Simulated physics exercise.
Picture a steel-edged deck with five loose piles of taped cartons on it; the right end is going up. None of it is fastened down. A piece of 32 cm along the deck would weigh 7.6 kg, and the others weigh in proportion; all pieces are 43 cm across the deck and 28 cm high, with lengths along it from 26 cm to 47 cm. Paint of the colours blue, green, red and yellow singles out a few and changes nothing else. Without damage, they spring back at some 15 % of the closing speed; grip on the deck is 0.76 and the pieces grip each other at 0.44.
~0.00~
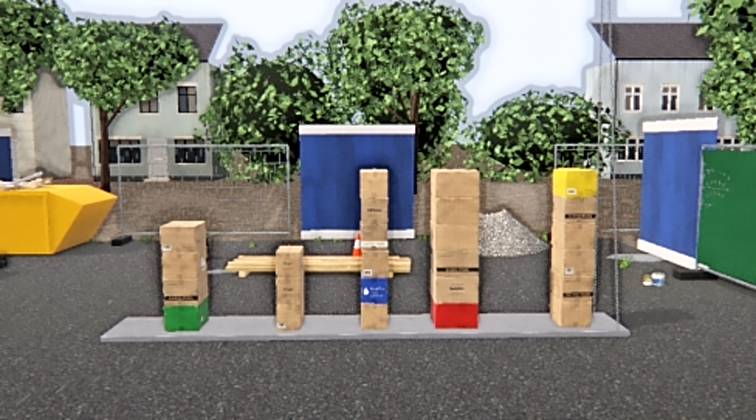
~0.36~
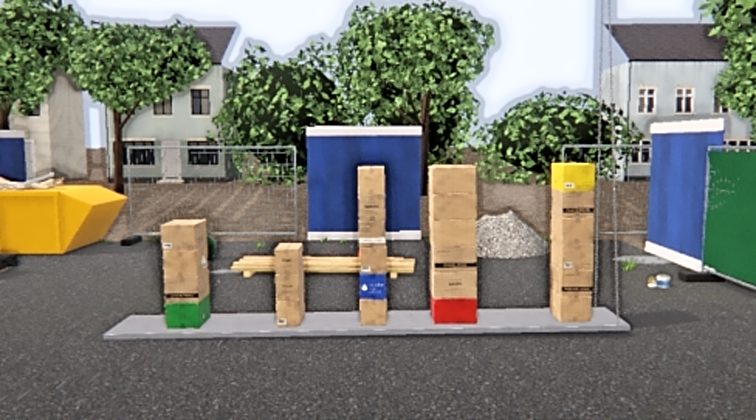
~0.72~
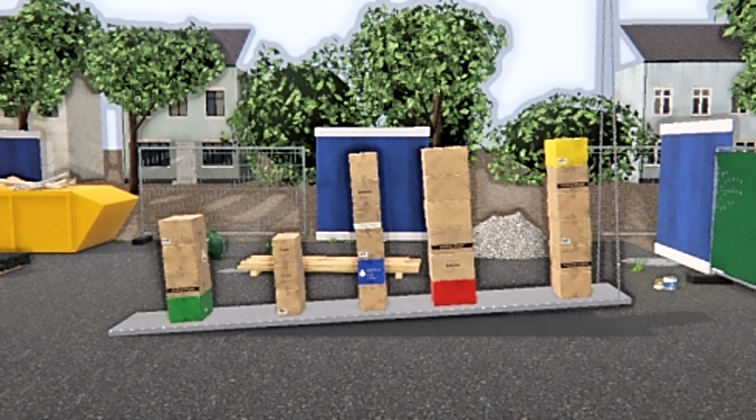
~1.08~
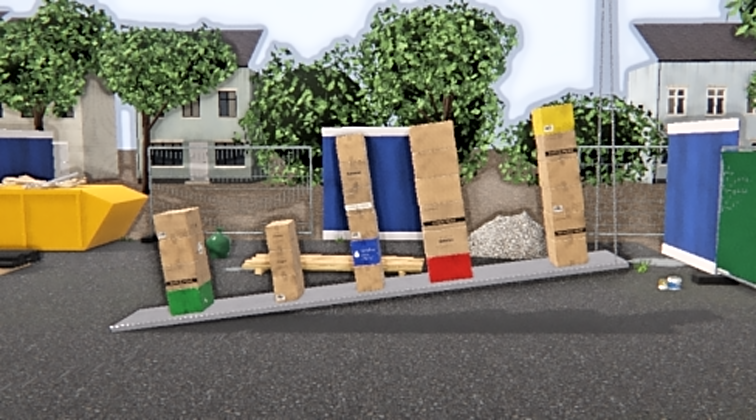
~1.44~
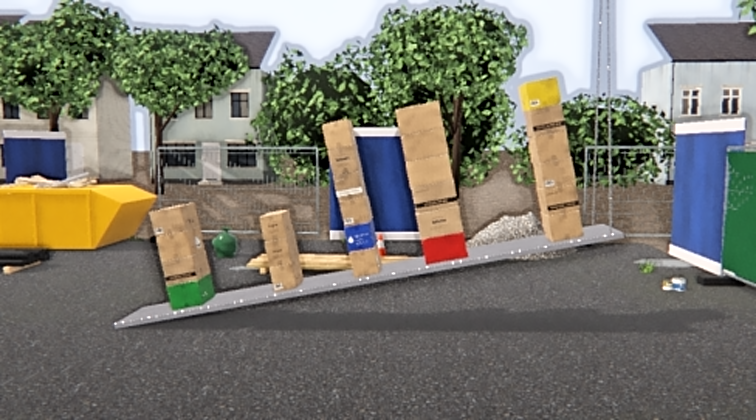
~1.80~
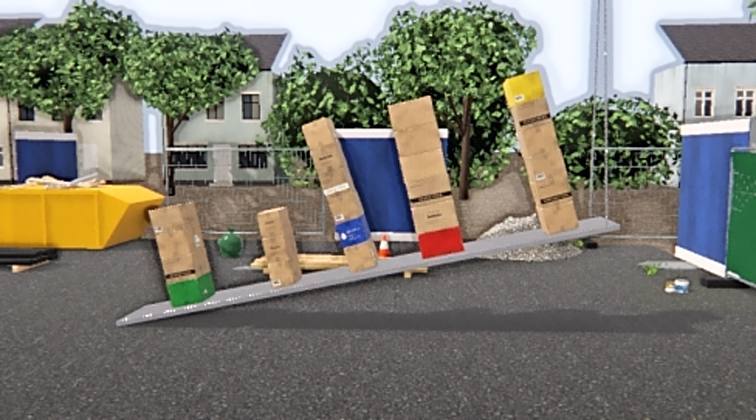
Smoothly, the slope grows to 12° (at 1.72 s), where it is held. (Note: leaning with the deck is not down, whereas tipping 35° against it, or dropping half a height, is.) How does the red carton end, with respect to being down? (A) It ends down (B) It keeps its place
B.
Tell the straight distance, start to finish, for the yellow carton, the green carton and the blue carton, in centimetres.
Displacements: Yellow = 440, green = 40, blue = 80 (cm).
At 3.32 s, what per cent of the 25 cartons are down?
It's 95 percent at that point.
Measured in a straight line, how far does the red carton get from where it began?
Around 80 cm, start to finish.
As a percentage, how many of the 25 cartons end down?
About 95 per cent.
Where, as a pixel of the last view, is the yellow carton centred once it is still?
In the final picture its centre lies roughly at (190, 326).
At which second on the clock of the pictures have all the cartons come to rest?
Around 5.5 s.
Around 2.58 s, slope 12°; 12 of the 25 cartons down; red carton unmoved; blue carton on its side.
Around 3.32 s, slope 12°; 24 of the 25 cartons down; red carton unmoved; blue carton on its side.
Finally (5.6 s), slope 12°; 24 of the 25 cartons down; red carton unmoved; yellow carton on its side; green carton on its side. Seen by the last camera, middles, red carton near (439, 240), yellow carton near (190, 326).
